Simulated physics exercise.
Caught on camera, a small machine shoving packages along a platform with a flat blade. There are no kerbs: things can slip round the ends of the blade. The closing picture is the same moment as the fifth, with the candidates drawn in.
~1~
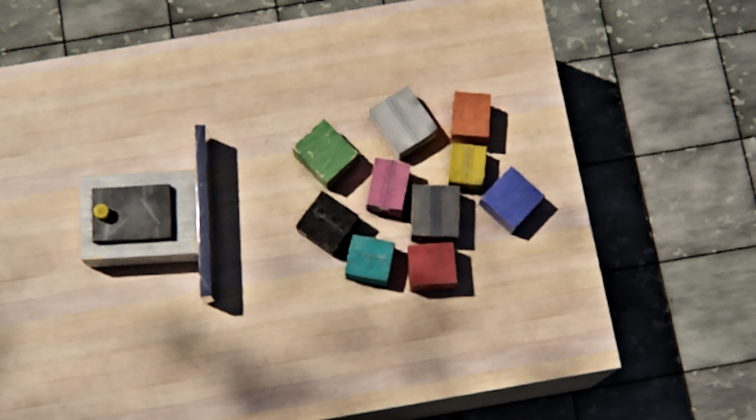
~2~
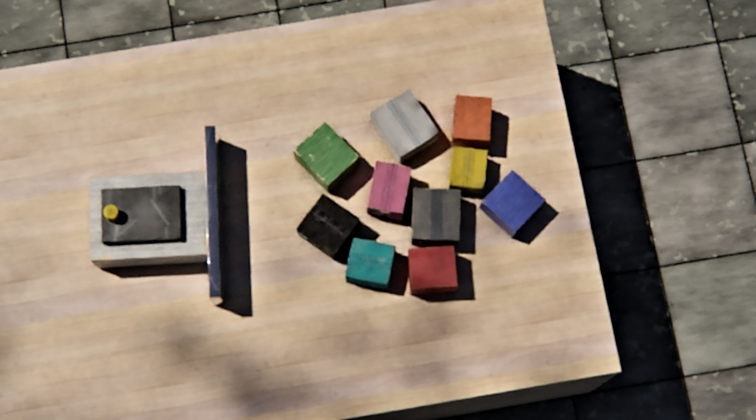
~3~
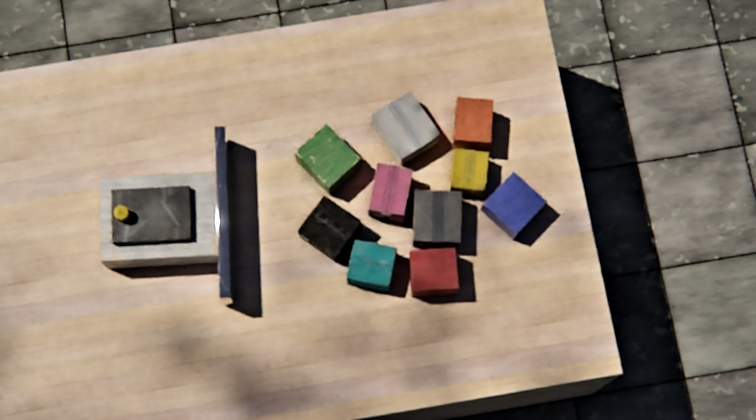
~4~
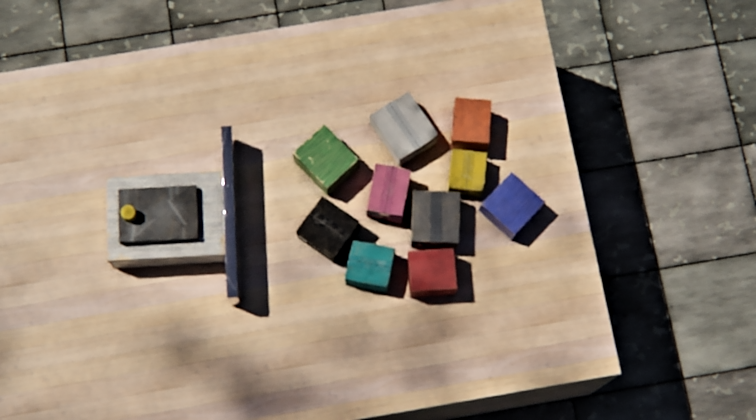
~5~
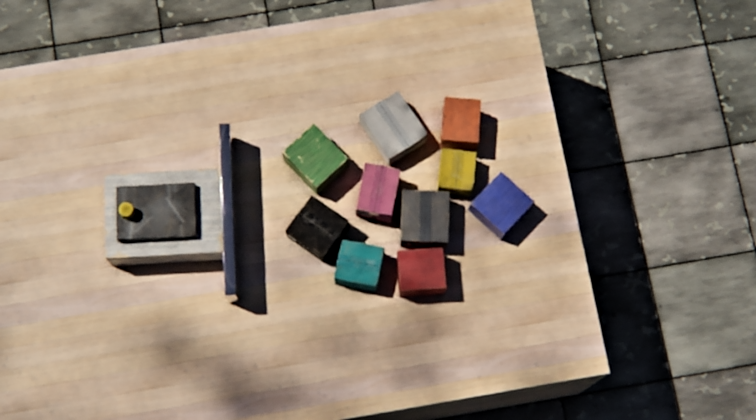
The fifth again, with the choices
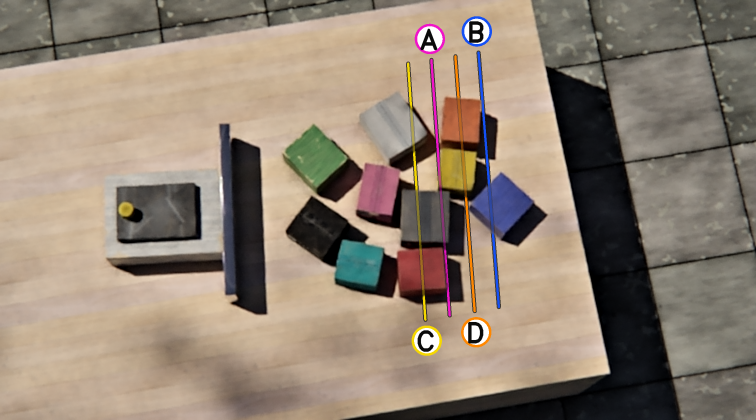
A small machine with a flat blade edging right across a pale platform towards ten coloured blocks, without touching them.
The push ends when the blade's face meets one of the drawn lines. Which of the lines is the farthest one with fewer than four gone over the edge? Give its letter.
It can go as far as B.
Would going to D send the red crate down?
No.
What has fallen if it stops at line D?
It is the blue crate.
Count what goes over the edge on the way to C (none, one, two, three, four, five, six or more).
The count is none.
On the marked copy, A at (440, 185); B at (489, 177); C at (417, 189); D at (465, 181).
Taking B. A third of the way, robot (257, 196); red crate (428, 275); turquoise box (375, 271).
Two thirds of the way, robot (352, 180); blue crate (545, 219); yellow box (517, 177).
When it is over, robot (424, 169); blue crate over the edge; yellow box over the edge; two fallen.
As for the rest, A is within the limit but short; C is within the limit but short; D is within the limit but short.
